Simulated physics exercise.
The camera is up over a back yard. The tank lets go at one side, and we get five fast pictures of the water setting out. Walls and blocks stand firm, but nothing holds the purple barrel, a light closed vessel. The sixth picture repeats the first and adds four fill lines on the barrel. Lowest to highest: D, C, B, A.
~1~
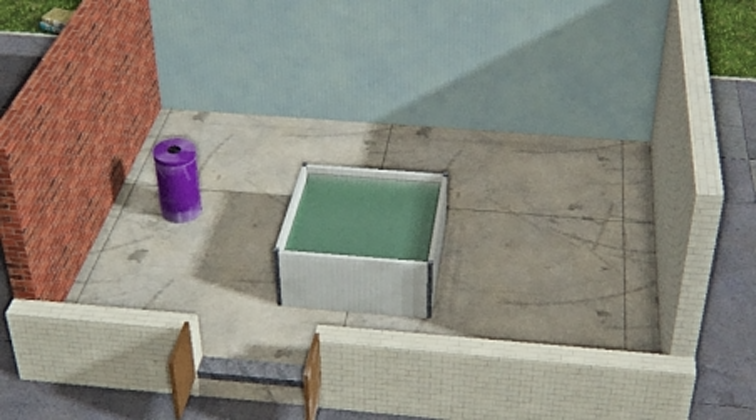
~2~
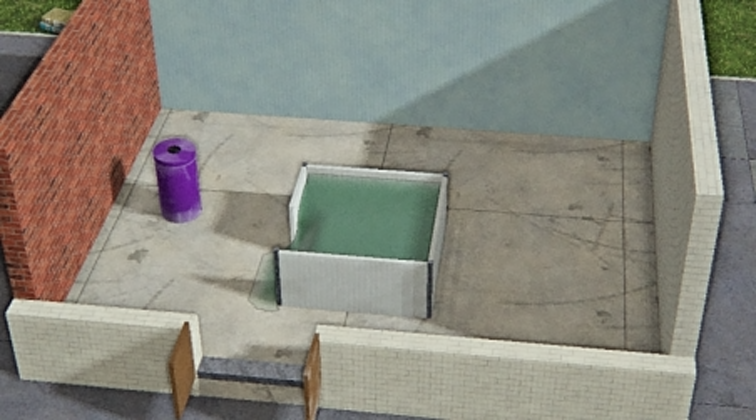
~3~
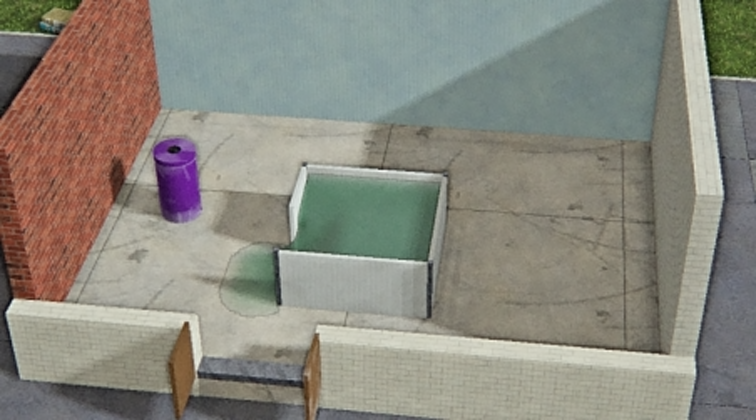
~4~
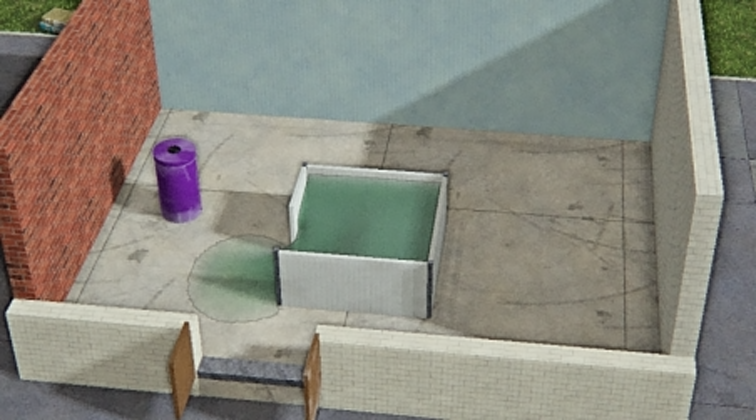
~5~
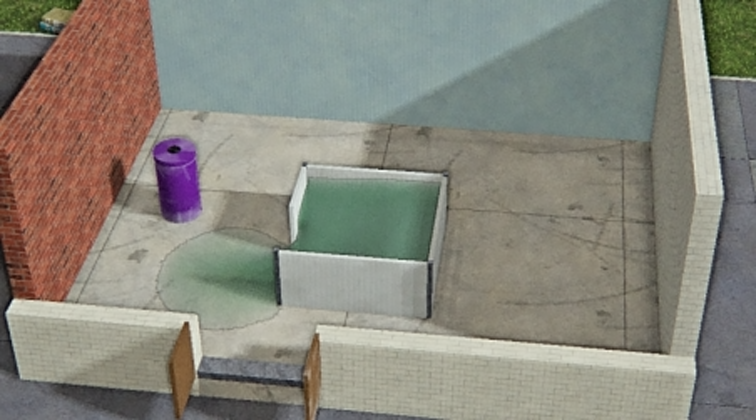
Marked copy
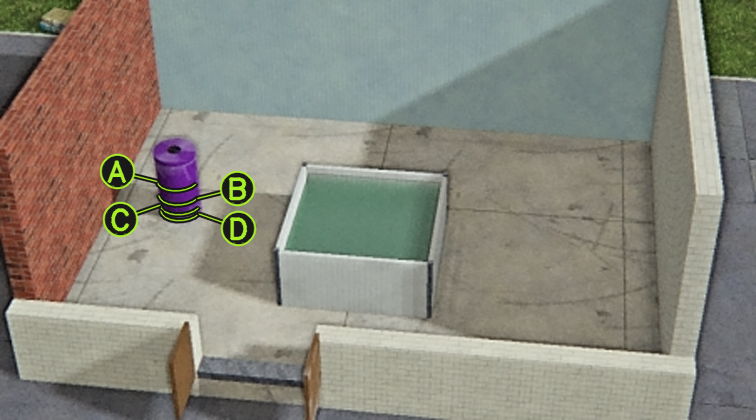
In a walled yard, green water spreads leftward across the ground from an open-sided tank.
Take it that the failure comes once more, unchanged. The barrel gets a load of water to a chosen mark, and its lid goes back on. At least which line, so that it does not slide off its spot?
Choose B.
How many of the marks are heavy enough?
Two of the four.
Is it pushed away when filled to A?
No.
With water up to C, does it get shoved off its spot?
Yes, it does.
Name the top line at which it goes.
Here it is line C.
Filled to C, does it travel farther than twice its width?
No, it does not.
On the marked copy, A at (172, 190); B at (174, 205); C at (175, 214); D at (176, 220); from the bottom up D, C, B, A.
If A is chosen, it does not move.
If B is chosen, it does not move.
If C is chosen, it is pushed about its own width away.
If D is chosen, it is pushed about 5 times its own width away.
